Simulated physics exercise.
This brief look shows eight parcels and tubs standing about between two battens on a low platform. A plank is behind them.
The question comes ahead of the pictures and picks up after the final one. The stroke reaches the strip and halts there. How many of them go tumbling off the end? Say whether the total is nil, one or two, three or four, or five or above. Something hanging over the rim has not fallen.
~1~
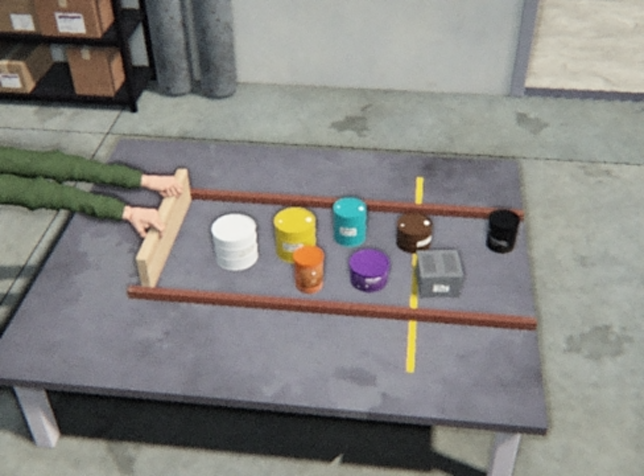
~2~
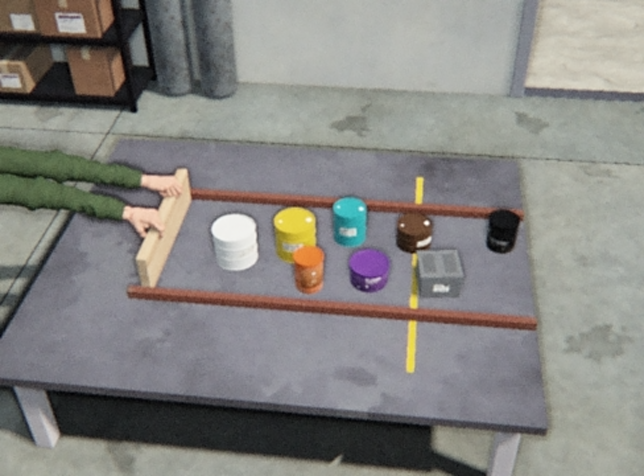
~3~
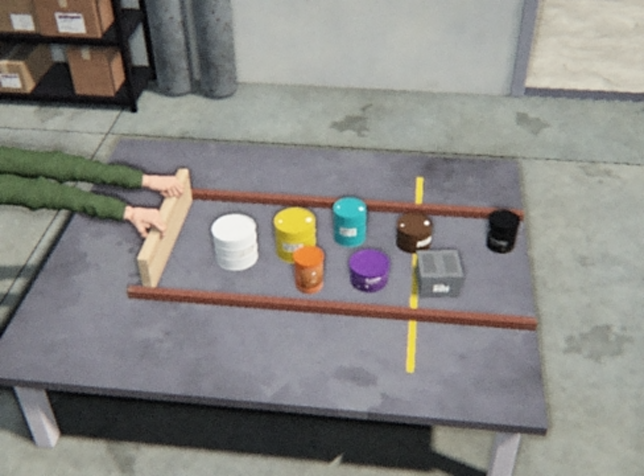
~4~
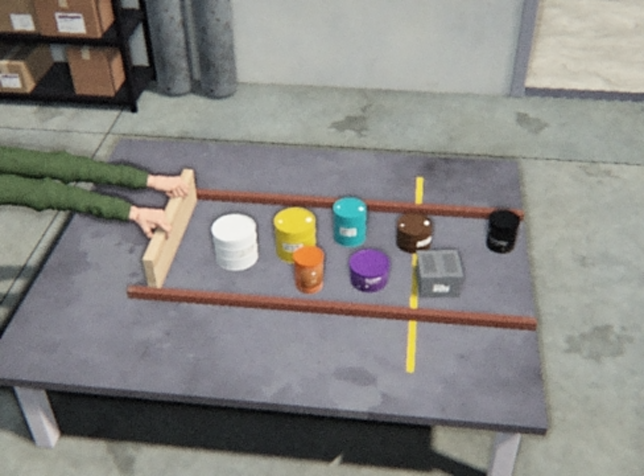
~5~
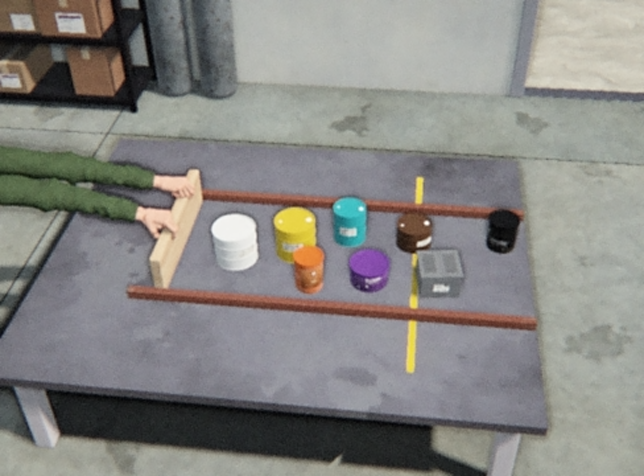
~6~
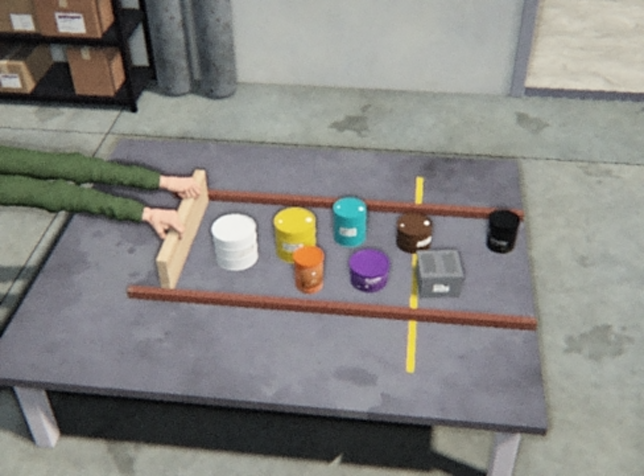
The total is nil.
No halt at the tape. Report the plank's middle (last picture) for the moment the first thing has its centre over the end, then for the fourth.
The first one at (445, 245), the next at (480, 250).
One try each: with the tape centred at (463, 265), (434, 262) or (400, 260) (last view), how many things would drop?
Try by try, 1, 0 and 0.
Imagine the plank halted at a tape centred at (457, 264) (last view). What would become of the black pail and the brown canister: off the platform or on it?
Lab note: Black pail ends up below; brown canister is safe.
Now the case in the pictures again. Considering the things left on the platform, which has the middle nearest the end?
The black pail is the one.
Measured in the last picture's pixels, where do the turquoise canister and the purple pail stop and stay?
First: About (434, 211); second: About (464, 291).
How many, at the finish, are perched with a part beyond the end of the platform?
You'd get 0.
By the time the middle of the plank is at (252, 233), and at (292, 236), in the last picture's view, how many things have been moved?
By the first moment it's 2, by the second it's 3.
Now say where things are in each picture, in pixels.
In the first picture, black pail (502, 232); grey tote (438, 274); brown canister (414, 233); plank (166, 227); tape (416, 261).
In the second picture, grey tote (438, 274); turquoise canister (350, 222).
In the third picture, brown canister (414, 233); white canister (235, 242).
In the fourth picture, black pail (502, 232); purple pail (369, 271).
In the fifth picture, grey tote (438, 274); orange pail (309, 270).
In the sixth picture, black pail (502, 232); grey tote (438, 274); brown canister (414, 233); plank (185, 228); tape (416, 261).
Early on, none off yet; black pail at rest near (502, 232); grey tote at rest near (438, 274); brown canister at rest near (414, 233).
Finally, the number that fall off is zero.
